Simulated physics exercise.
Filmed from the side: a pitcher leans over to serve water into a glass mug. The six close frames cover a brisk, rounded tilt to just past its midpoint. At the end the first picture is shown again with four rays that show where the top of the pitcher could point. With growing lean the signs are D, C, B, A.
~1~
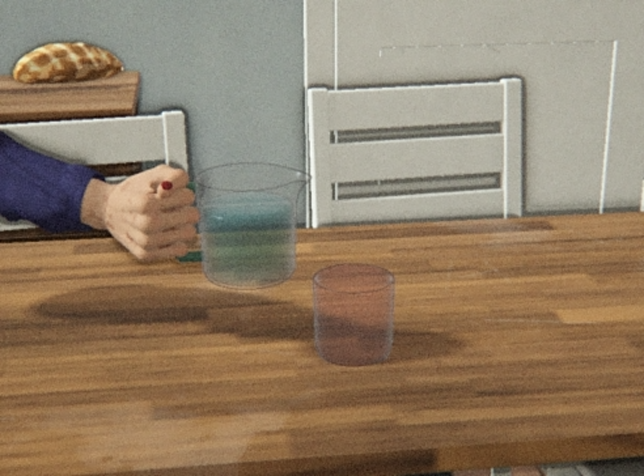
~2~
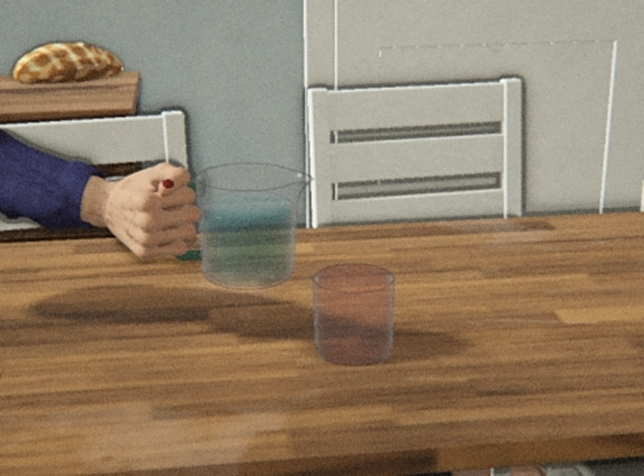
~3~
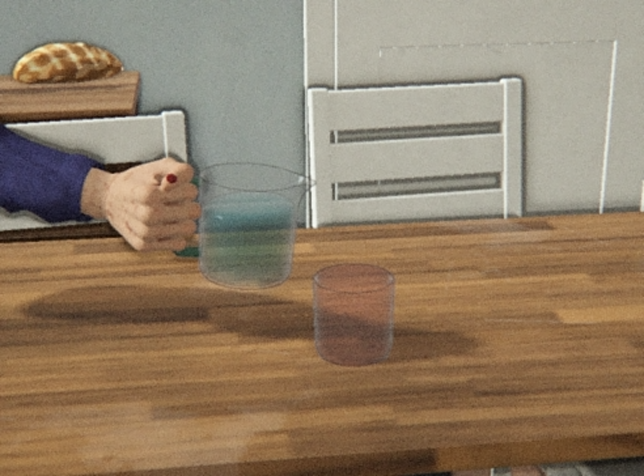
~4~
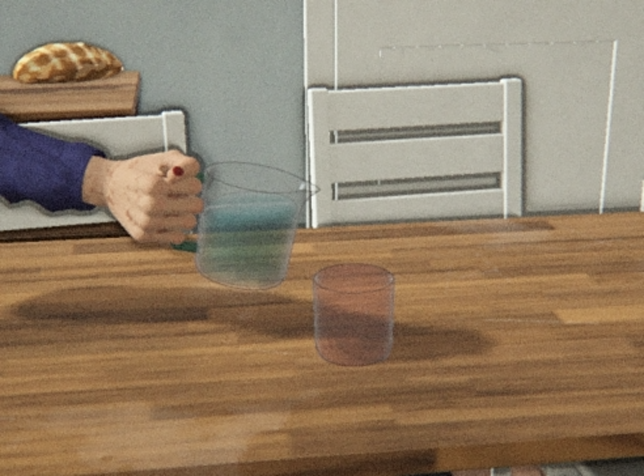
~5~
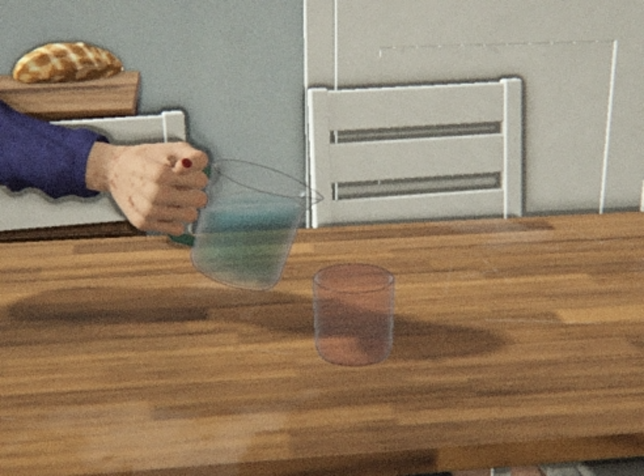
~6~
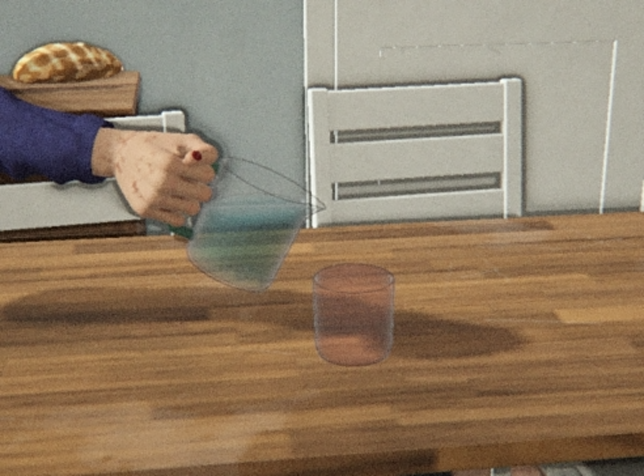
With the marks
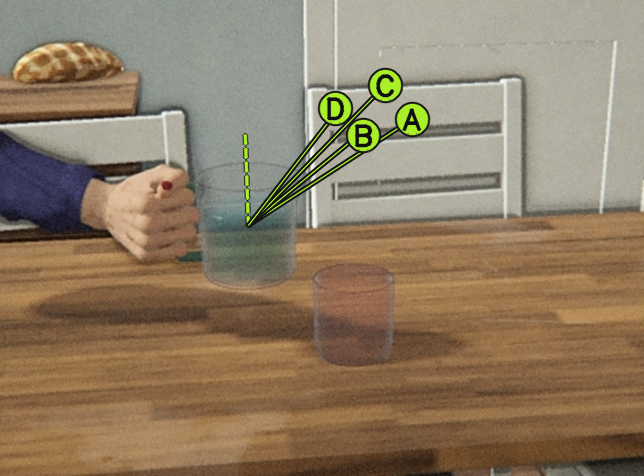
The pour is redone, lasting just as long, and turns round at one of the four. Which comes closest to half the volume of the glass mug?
The answer is line A.
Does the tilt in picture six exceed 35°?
No.
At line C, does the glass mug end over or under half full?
Under half.
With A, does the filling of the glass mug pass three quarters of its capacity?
No, less.
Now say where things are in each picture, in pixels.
Upright, lip at (310, 177); rim of the glass mug round (354, 277); nothing has left yet.
Upright, lip at (312, 178); nothing has left yet.
Tipped about 5°, lip at (315, 182); nothing has left yet.
Tipped about 11°, lip at (318, 189); nothing has left yet.
Tipped about 18°, lip at (322, 197); nothing has left yet.
Tipped about 25°, lip at (325, 207); nothing has left yet.
On the marked copy, A at (398, 128); B at (348, 143); C at (373, 97); D at (327, 123).
For line A, the glass mug ends with about 52 % of what it can hold.
For line B, the glass mug ends with about 36 % of what it can hold.
For line C, the glass mug ends with about 23 % of what it can hold.
For line D, the glass mug ends with about 13 % of what it can hold.
